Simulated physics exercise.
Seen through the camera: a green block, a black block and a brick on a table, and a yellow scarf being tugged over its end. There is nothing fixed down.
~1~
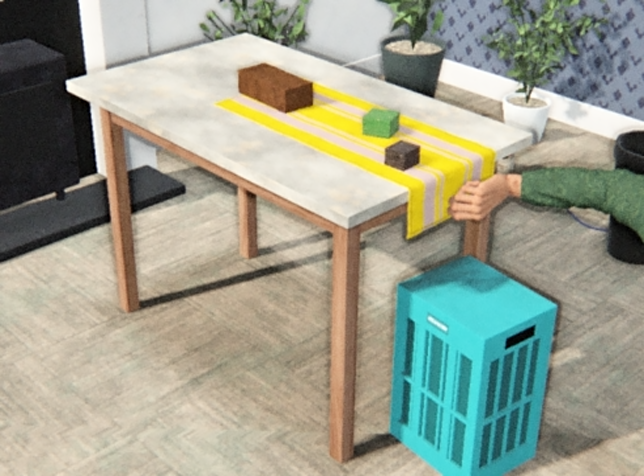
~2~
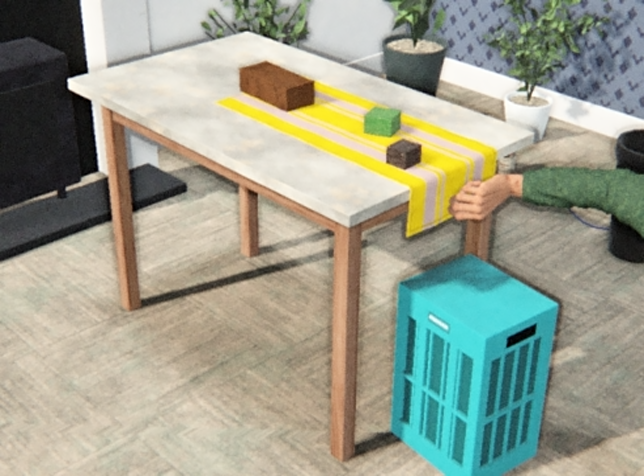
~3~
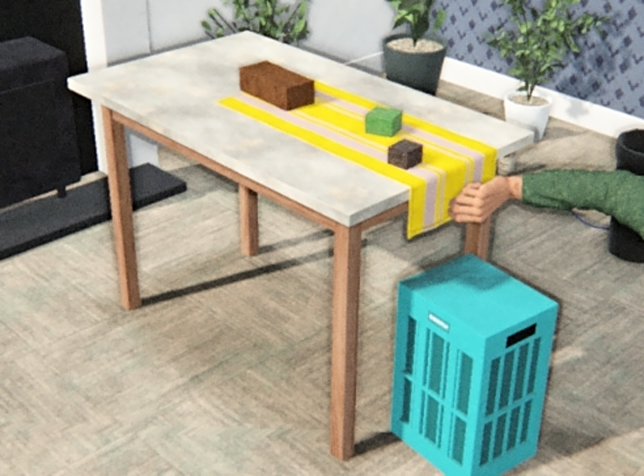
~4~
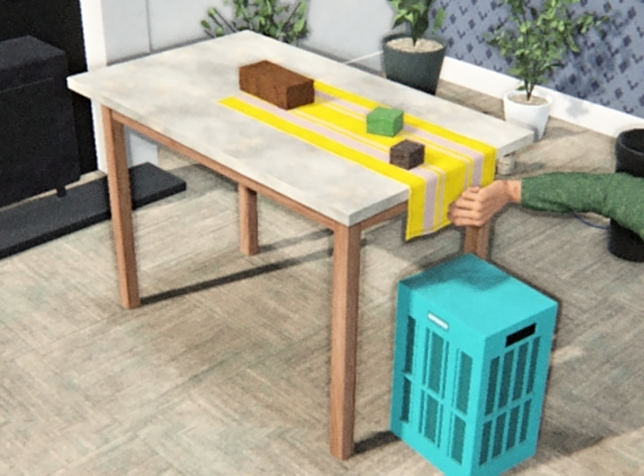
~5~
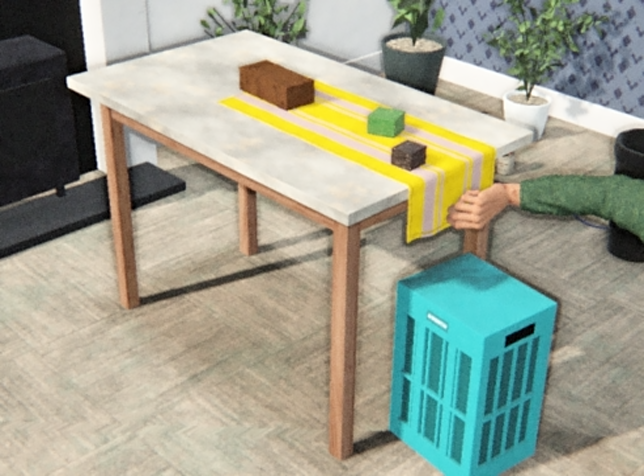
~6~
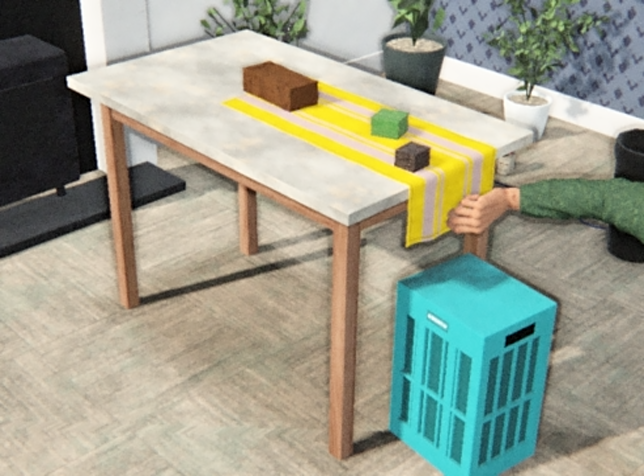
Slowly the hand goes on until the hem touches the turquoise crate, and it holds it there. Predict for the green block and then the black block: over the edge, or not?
Prediction - green block: Not over; black block: Over.
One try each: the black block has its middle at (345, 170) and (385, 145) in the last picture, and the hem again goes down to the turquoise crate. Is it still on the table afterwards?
It stays up top in the first case and leaves the surface in the second.
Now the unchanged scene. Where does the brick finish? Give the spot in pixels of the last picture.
About (318, 101).
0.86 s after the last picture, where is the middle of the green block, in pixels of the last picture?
Near (427, 139).
Then, 0.46 s after the last picture, hem going down; green block carried along near (409, 132); black block tipping at the edge near (463, 159).
Then, 0.86 s after the last picture, hem on the crate; green block carried along near (427, 139); black block over the edge.
At rest, hem on the crate; green block carried along near (432, 141); black block over the edge. The green block remains up there and the black block is carried off the end.
